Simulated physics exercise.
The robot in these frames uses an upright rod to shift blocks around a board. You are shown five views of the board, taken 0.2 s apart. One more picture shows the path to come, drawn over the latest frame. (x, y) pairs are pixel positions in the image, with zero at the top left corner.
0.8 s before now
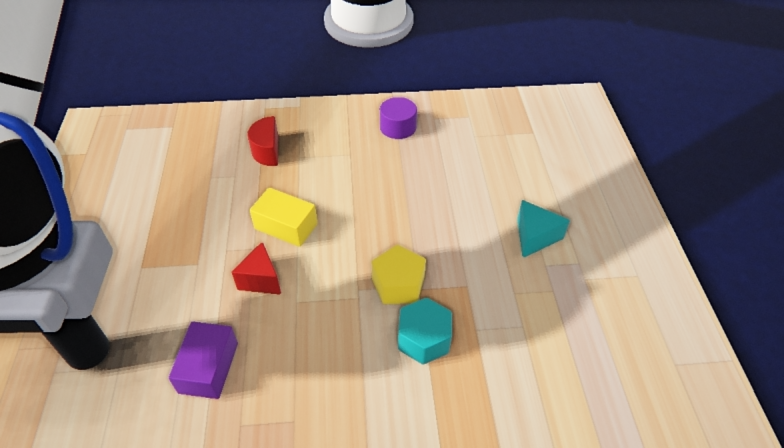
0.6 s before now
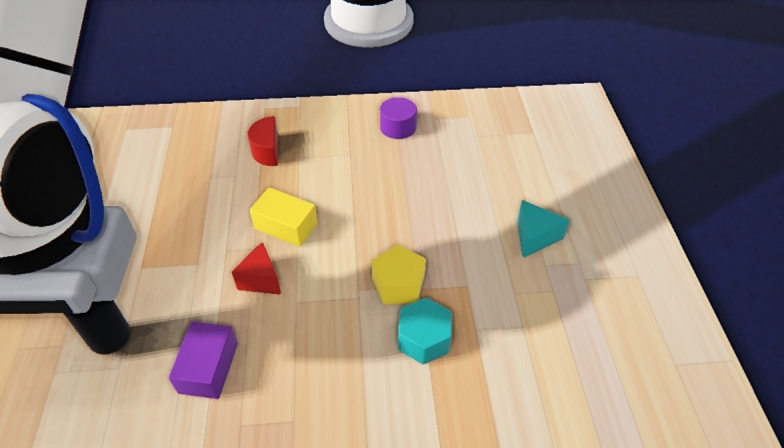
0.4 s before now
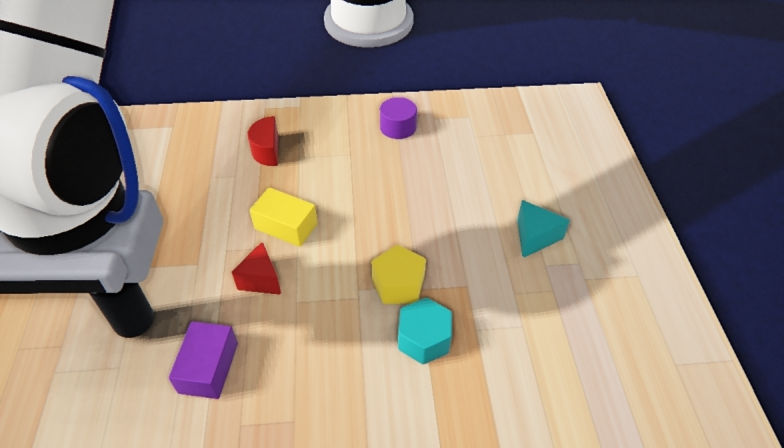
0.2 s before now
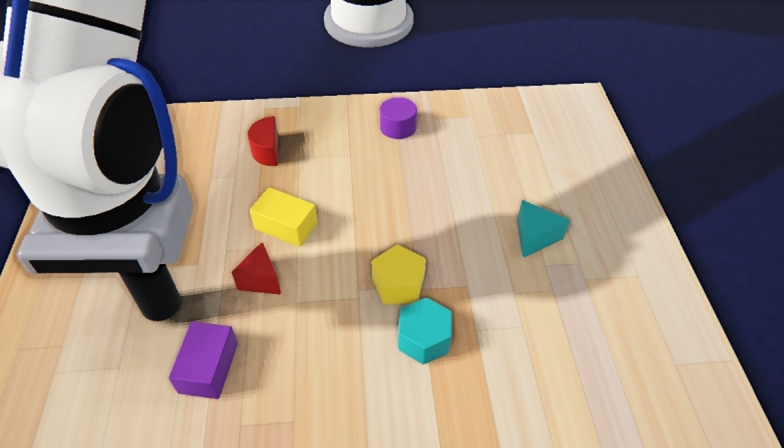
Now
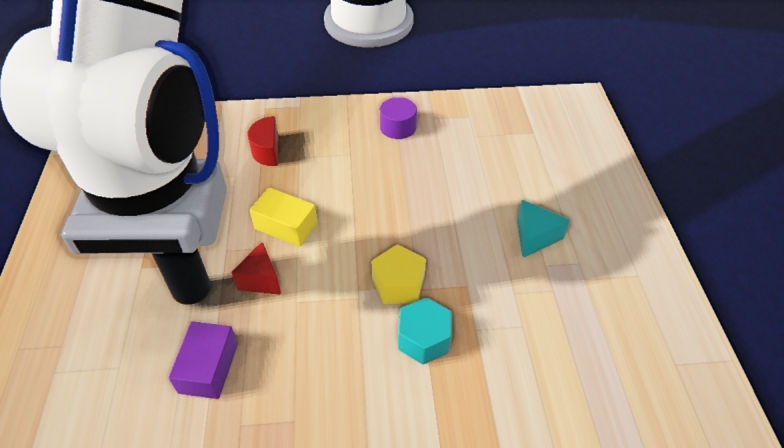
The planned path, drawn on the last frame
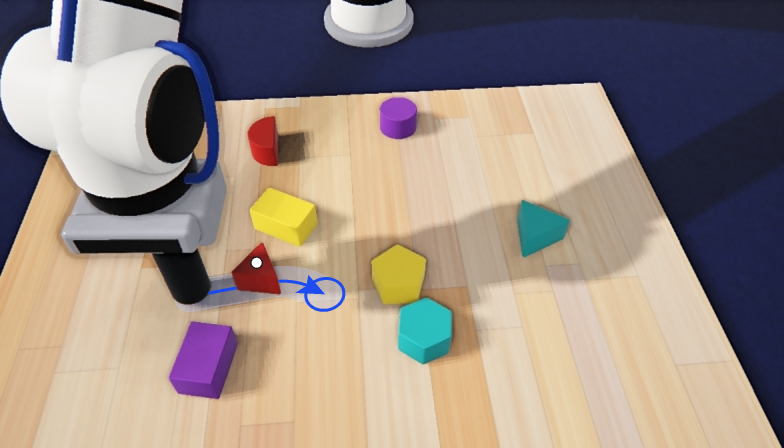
A white robot arm with a dark upright rod moved steadily right and slightly away across the wooden board, nearing the red triangular block, while all the colourful blocks stayed where they were.
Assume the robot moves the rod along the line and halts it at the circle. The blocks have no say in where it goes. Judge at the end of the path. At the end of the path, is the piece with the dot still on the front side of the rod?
No - that is not the case.
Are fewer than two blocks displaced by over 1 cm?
That would be a yes.
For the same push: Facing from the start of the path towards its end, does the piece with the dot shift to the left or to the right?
It moves over to the left.
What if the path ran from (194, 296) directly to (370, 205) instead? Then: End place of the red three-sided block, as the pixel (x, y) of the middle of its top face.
Its top middle will sit at (283, 260).
Path on the board, from (194, 296) via (240, 287) and (285, 281), ending at (325, 294); the dot is on the red three-sided block.
What follows on the original path. One third of the way, rod (240, 281); red three-sided block (279, 256).
Two thirds of the way, rod (285, 276); red three-sided block (310, 243), turned 55° anticlockwise.
At the end, rod (324, 289); red three-sided block (320, 242), turned 95° anticlockwise; yellow oblong block in place.
